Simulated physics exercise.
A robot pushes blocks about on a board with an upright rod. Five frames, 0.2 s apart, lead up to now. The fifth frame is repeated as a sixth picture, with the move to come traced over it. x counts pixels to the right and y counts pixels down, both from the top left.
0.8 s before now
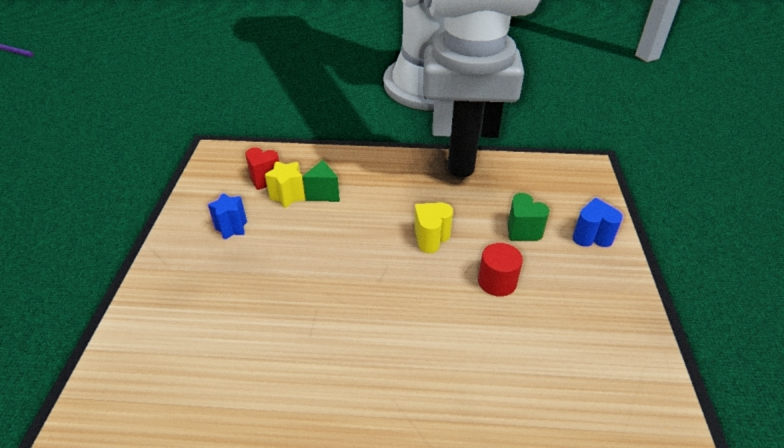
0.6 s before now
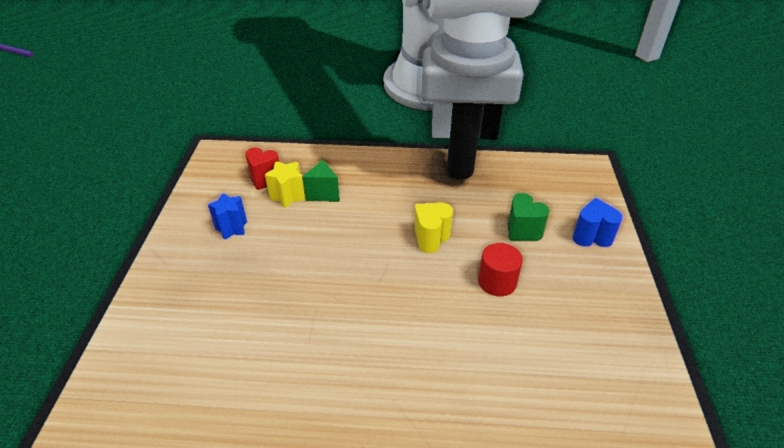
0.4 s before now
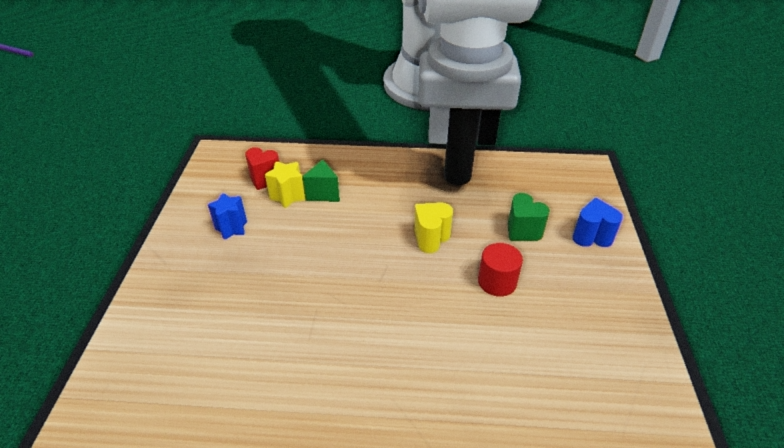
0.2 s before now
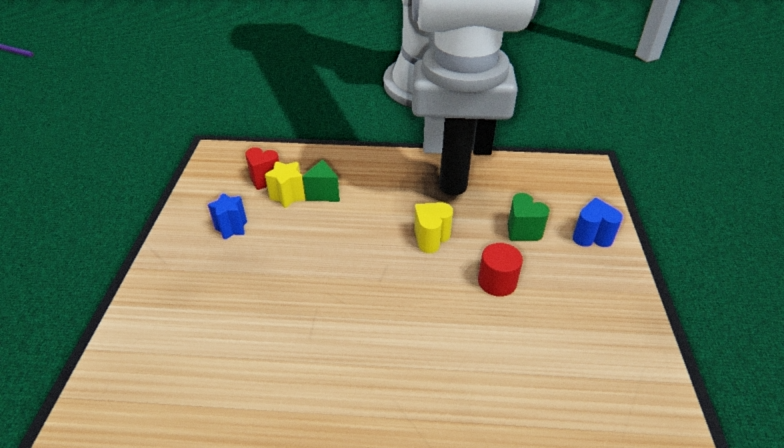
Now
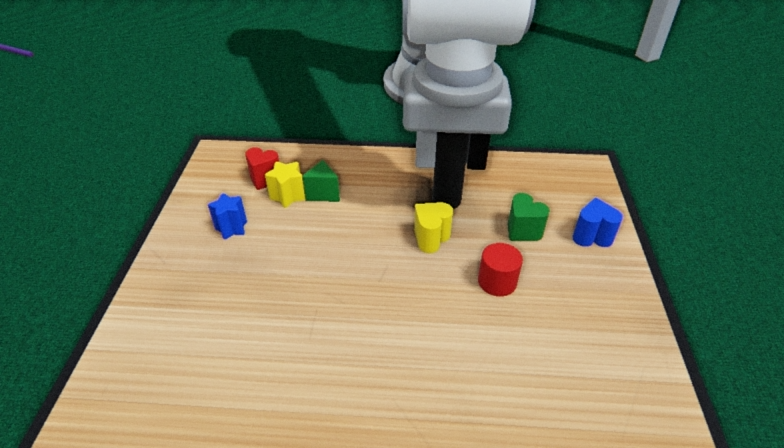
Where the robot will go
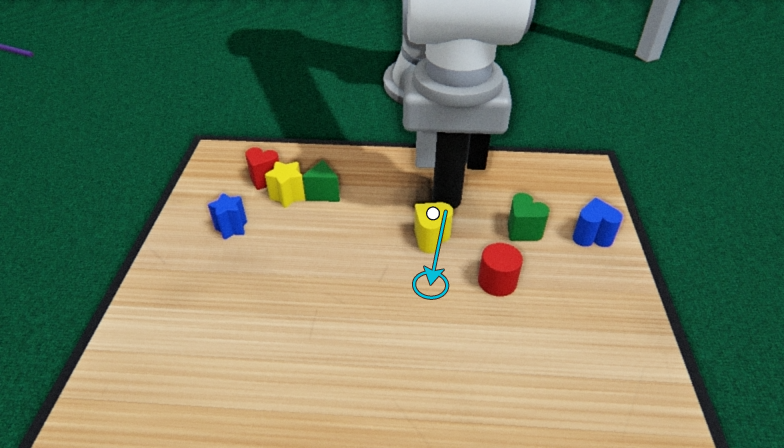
Robot arm with a black rod moving slowly down the wooden board to the yellow heart, the coloured blocks staying still.
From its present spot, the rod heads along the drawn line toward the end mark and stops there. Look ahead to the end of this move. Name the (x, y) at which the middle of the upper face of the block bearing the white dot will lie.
I expect it at (399, 253).
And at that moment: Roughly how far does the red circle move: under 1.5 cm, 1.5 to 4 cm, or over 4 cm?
The displacement of the red circle is below 1.5 cm.
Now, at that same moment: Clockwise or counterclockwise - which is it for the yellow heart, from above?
My answer: Clockwise.
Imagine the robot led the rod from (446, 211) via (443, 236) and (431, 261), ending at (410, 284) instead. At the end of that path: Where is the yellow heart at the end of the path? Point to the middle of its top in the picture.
Roughly at (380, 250).
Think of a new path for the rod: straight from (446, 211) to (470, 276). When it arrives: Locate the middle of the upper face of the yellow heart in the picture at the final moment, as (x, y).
Final place: (429, 227).
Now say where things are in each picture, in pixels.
In the first picture, rod's lower end (461, 170); yellow heart (433, 213); red circle (503, 256).
In the second picture, rod (460, 172); blocks still.
In the third picture, rod (457, 178); blocks still.
In the fourth picture, rod (453, 188); blocks still.
In the fifth picture, rod (447, 202); yellow heart (433, 213); red circle (503, 256).
Drawn move, in a line from (446, 211) to (431, 285); the dot is on the yellow heart.
What follows on the original path. One third of the way, rod (442, 225); yellow heart (425, 226), turned 30° clockwise.
Two thirds of the way, rod (437, 250); yellow heart (409, 245), turned 75° clockwise.
At the end, rod (431, 275); yellow heart (399, 253), turned 100° clockwise; red circle still.
